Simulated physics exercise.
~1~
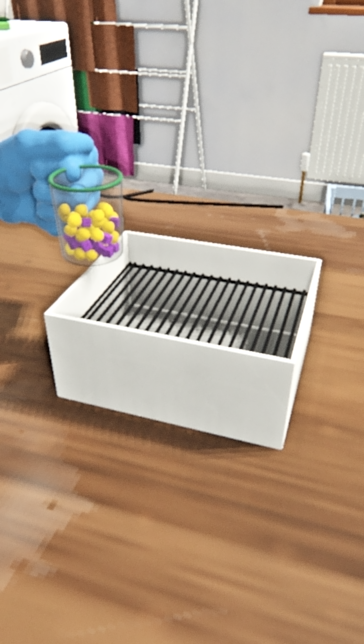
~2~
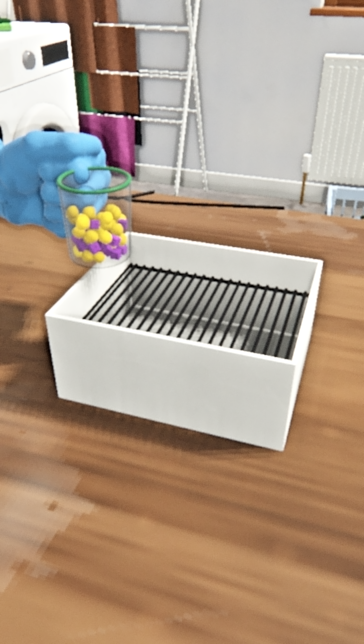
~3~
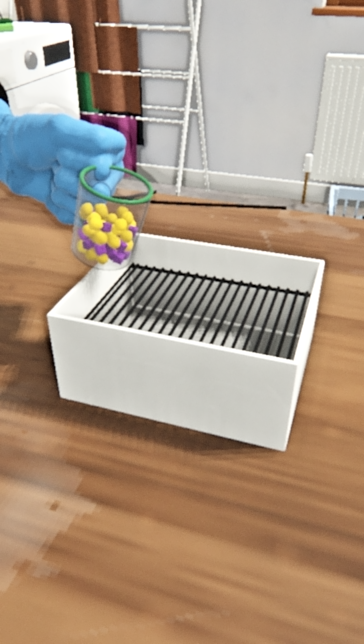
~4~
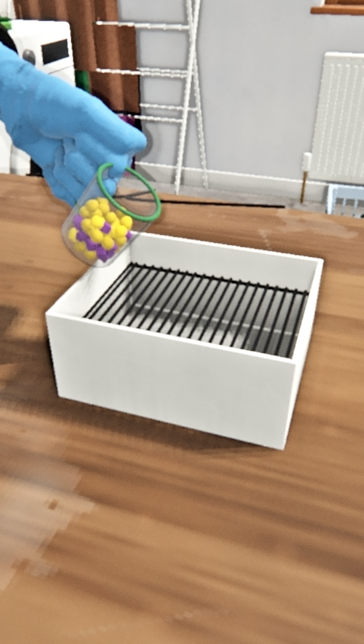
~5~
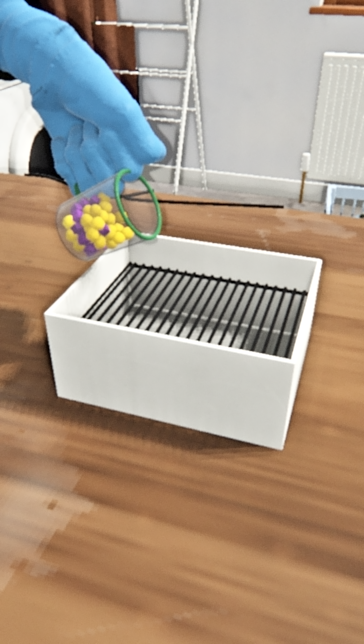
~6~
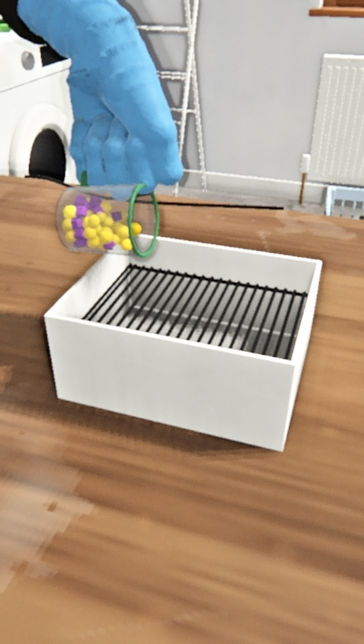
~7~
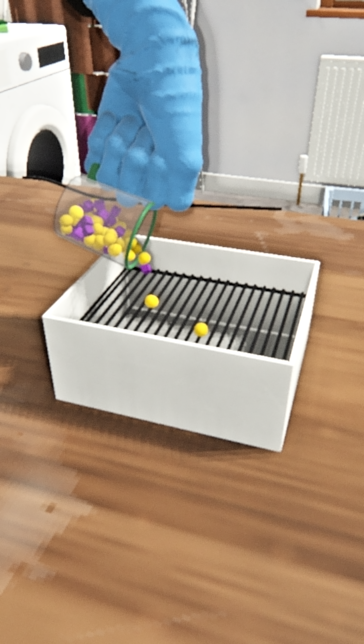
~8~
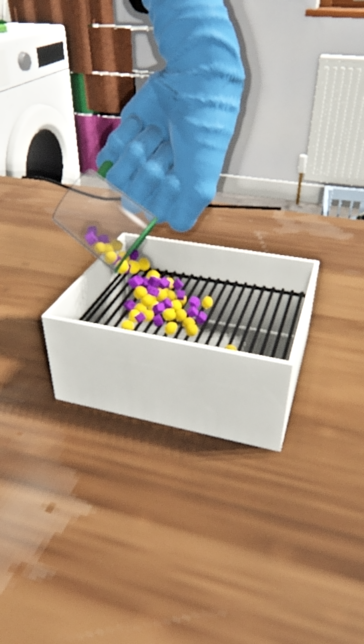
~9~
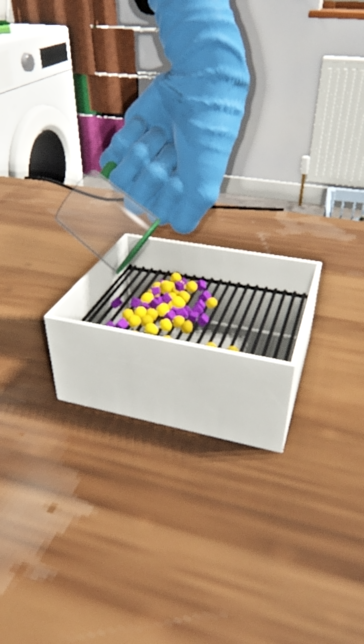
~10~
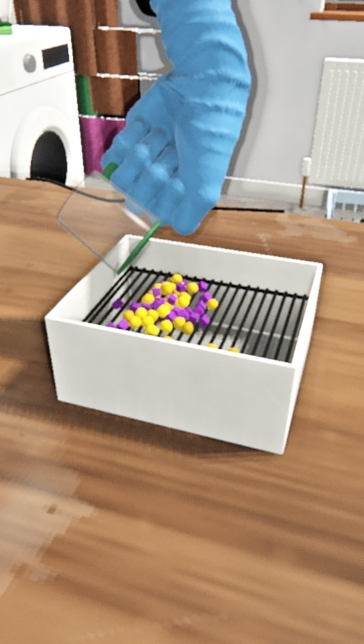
Blue-gloved hand tipping a clear cup of yellow and purple balls over a wire rack, the balls settling together on the wires.
